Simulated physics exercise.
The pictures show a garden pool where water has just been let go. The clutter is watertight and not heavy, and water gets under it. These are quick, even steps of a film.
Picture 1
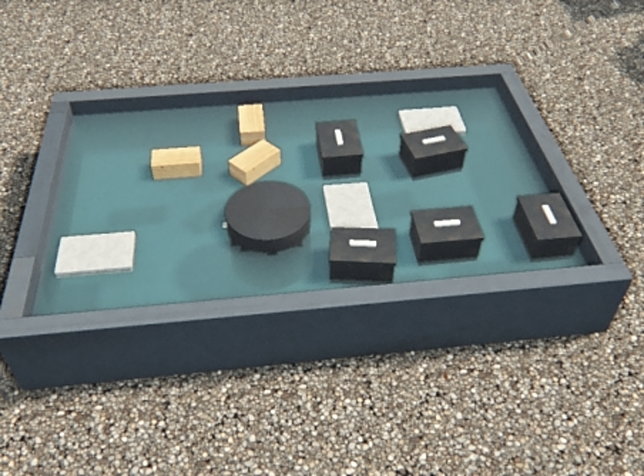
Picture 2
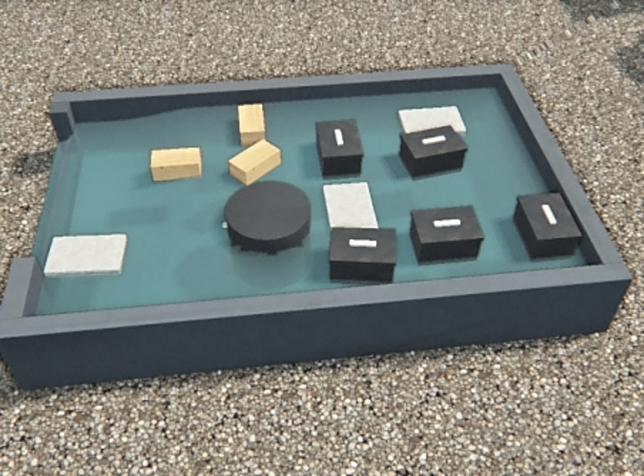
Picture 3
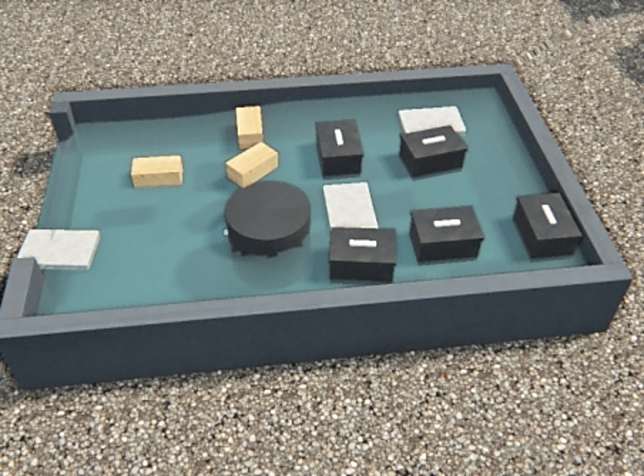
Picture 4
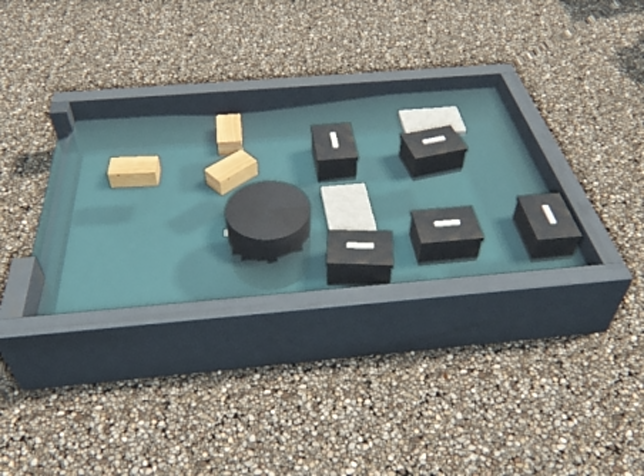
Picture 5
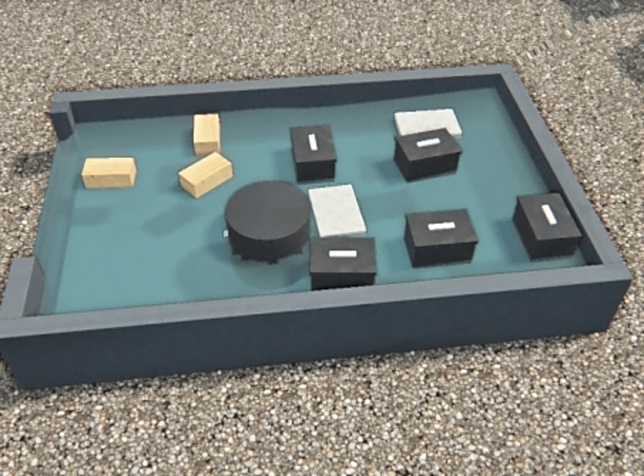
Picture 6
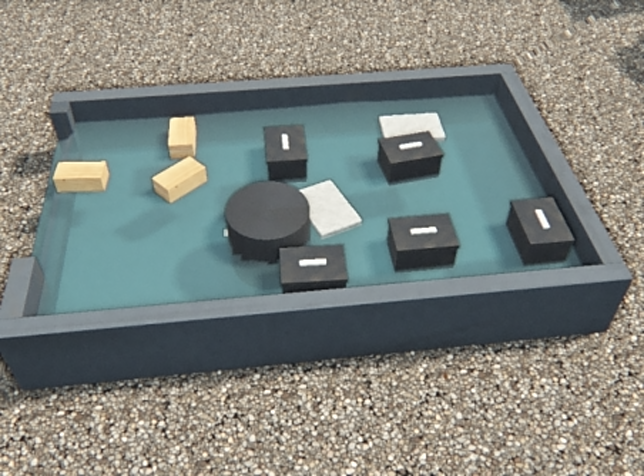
The clip opens on a walled pool of still water holding wooden blocks, dark boxes, pale slabs and a round black object. A gap appears in the left wall, and the leftmost slab slides left out through it. The wooden blocks drift left, then the dark boxes and remaining slabs follow, while the round object stays put.
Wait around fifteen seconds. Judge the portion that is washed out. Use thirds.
It is one to two thirds.
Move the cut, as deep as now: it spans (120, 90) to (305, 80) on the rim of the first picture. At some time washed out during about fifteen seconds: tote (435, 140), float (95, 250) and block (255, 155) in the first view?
In turn: Washed out, gone, yes.
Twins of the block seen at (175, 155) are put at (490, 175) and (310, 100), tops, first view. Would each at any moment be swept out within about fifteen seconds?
As listed: No, gone.
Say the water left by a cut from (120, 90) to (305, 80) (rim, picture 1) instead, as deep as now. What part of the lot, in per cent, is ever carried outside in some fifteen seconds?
Some 70 per cent.
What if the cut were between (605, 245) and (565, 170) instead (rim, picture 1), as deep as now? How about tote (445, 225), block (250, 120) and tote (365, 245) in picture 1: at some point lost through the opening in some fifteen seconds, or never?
One after the other: Washed out, inside, washed out.
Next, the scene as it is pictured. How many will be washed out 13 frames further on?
That makes 5.
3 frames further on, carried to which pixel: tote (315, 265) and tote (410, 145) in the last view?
Near (199, 274) and (374, 151).
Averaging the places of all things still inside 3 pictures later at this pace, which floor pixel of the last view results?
Close to (285, 226).
A moment on, 2 of 11 are out; 9 afloat.
Next, 5 of 11 are out; 6 afloat.
Later, 6 of 11 are out; 5 afloat.
In the end, 7 of 11 are out; 4 afloat.
